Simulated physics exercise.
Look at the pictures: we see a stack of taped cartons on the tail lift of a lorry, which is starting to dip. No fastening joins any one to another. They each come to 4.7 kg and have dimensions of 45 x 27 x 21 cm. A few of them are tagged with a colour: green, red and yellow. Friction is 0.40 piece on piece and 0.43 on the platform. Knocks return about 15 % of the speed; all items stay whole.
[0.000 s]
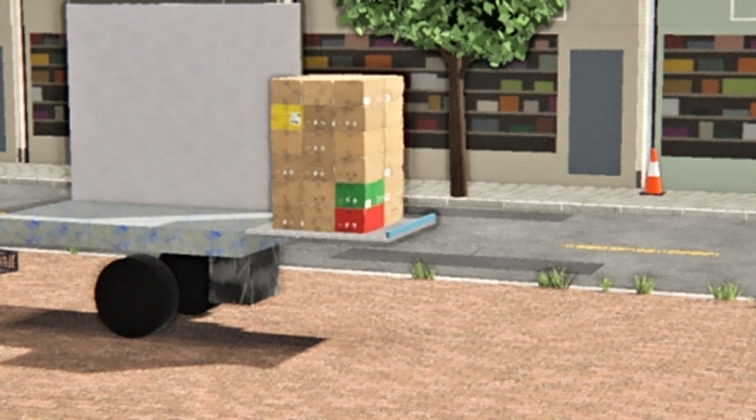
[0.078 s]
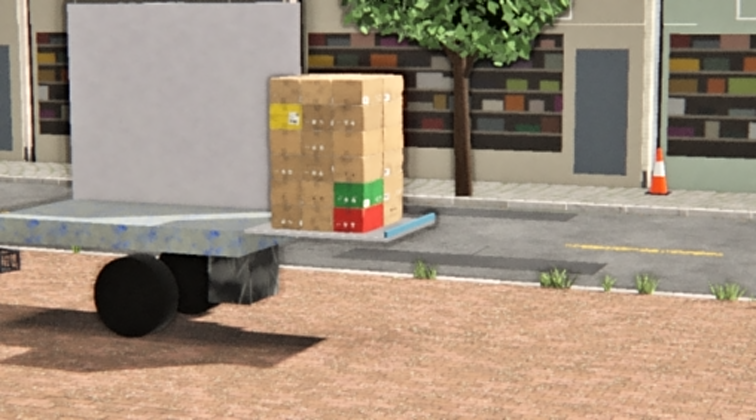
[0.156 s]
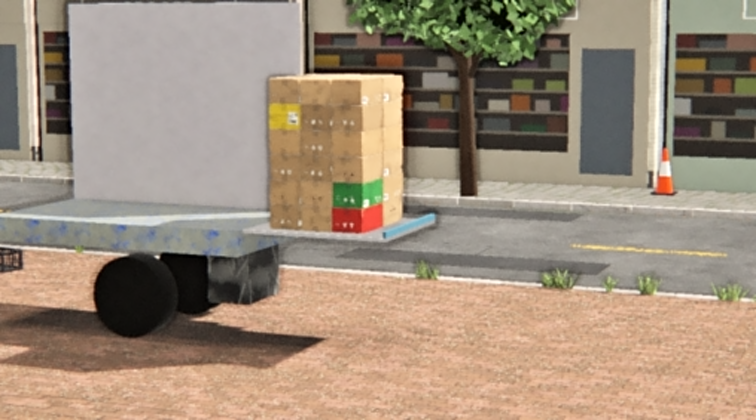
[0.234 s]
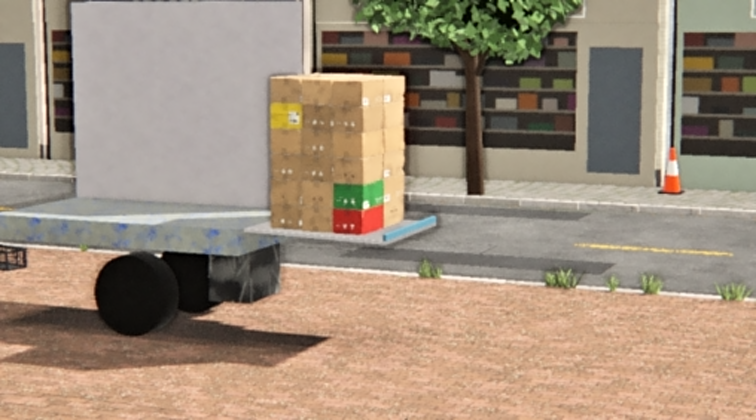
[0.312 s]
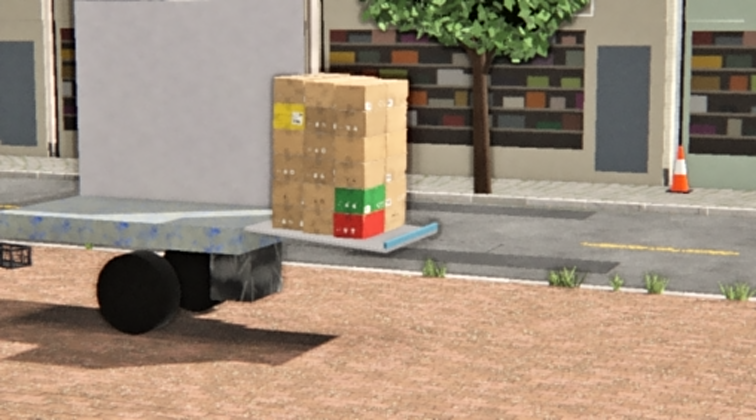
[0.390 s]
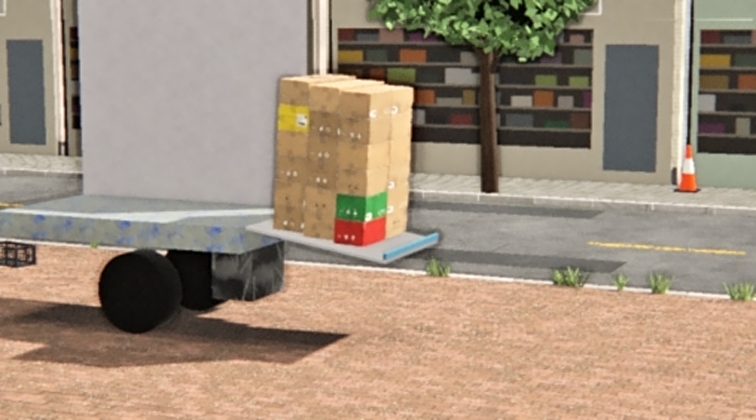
In this clip, a stack of taped cartons, some coloured yellow, green and red, stands on a lorry's tail lift as the view shifts slightly; the platform then dips at its outer end, and the stack leans slightly to the right.
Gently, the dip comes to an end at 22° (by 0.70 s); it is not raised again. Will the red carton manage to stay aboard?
Yes. I expect it to hold on.
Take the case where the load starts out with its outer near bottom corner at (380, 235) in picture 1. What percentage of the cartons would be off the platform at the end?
70 %.
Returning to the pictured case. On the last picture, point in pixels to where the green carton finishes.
In the final picture its centre lies roughly at (443, 338).
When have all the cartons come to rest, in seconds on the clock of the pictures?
Somewhere near 3.5 seconds.
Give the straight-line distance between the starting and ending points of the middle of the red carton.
Net straight-line distance: Approx. 45 cm.
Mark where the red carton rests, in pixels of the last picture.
About (389, 263).
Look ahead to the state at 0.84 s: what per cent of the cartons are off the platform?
5 %.
By 0.56 s, slope 18°; none of the 36 cartons off the platform, 36 disturbed; red carton tilted 4°; yellow carton tilted 6°.
By 0.84 s, slope 22°; 2 of the 36 cartons off the platform; red carton tilted 20°; green carton tilted 20°.
By 1.20 s, slope 22°; 24 of the 36 cartons off the platform; red carton tilted 42°; green carton tilted 53°, 44 cm lower.
By 1.90 s, slope 22°; 24 of the 36 cartons off the platform; red carton tilted 41°; yellow carton upside down.
When it is over (3.9 s), slope 22°; 24 of the 36 cartons off the platform; red carton tilted 41°; yellow carton on its side; green carton on its side. In pixels of the last frame, middles, red carton near (389, 263), yellow carton near (573, 366).
